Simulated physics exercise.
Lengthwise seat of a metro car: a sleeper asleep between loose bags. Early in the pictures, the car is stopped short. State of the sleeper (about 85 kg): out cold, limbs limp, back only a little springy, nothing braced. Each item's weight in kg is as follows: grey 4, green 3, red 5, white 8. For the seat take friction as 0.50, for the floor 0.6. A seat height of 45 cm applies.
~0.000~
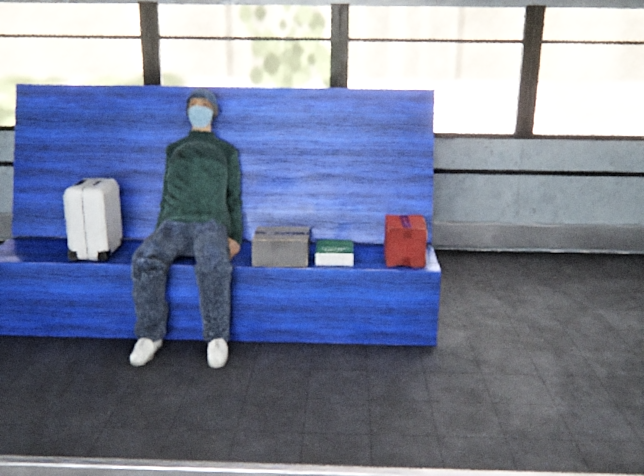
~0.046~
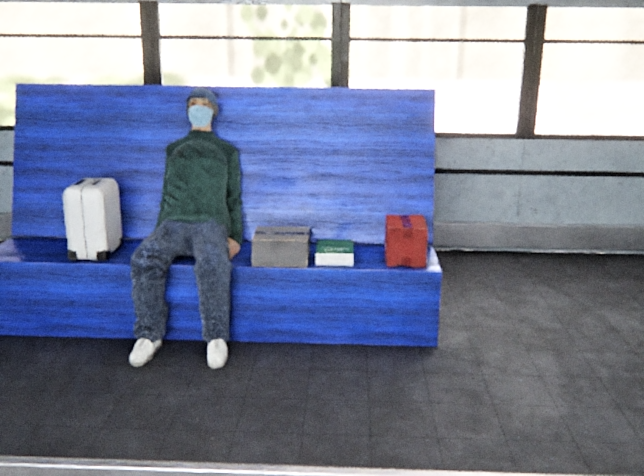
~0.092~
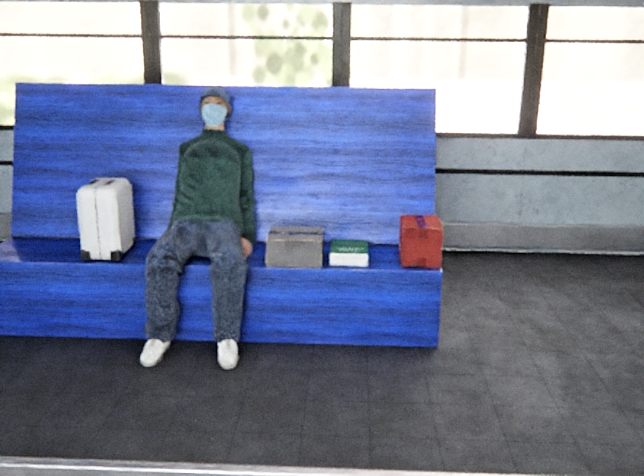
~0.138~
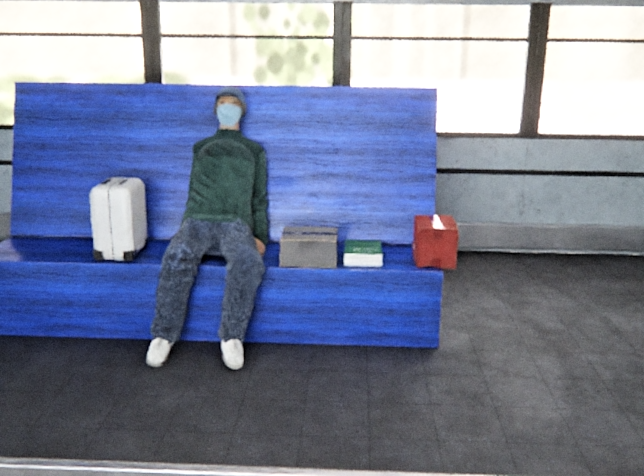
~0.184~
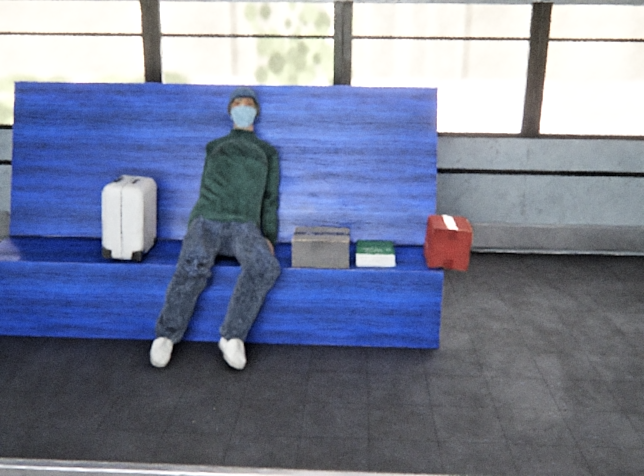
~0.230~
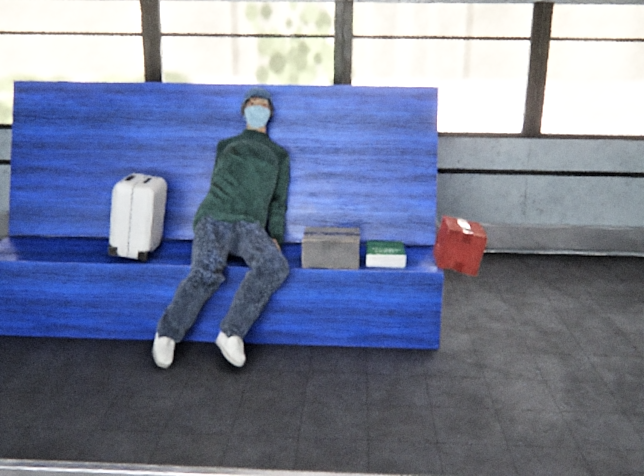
A person in a green sweater, jeans and a pale blue face mask slumps on a long blue metro seat, seen from the front. A white suitcase stands at left, with a grey carton, a green-and-white folder and a red bag at right. Initially still, the sleeper and belongings slide right together, feet lagging, and the red bag passes the seat's edge, tilting, while the view holds steady.
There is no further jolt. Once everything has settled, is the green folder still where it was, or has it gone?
Retained.
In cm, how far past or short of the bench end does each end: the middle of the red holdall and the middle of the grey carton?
Red holdall, 80 cm on the past side; grey carton, 40 cm on the short side.
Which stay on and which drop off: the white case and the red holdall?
At the end the white case has held on and the red holdall has fallen off.
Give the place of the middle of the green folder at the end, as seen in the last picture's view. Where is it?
(412, 255).
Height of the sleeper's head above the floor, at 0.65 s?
I'd say some 70 cm off the floor.
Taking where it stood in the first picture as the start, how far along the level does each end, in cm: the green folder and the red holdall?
Lab note: Green folder shifted 45, red holdall shifted 100.
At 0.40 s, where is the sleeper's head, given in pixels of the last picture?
Close to (310, 123).
After 0.40 s the green folder is 19 cm short of the bench end, tilted 0°, near (407, 254) in the last picture's view; the grey carton 49 cm short of the bench end, tilted 0°.
After 0.65 s the green folder is 18 cm short of the bench end, tilted 0°, near (408, 254) in the last picture's view; the grey carton 48 cm short of the bench end, tilted 0°.
After 1.05 s the green folder is 16 cm short of the bench end, tilted 0°, near (412, 255) in the last picture's view.
When all is still (1.5 s), grey carton stays on; green folder stays on; red holdall drops off; white case stays on; sleeper's hips keep to the seat.
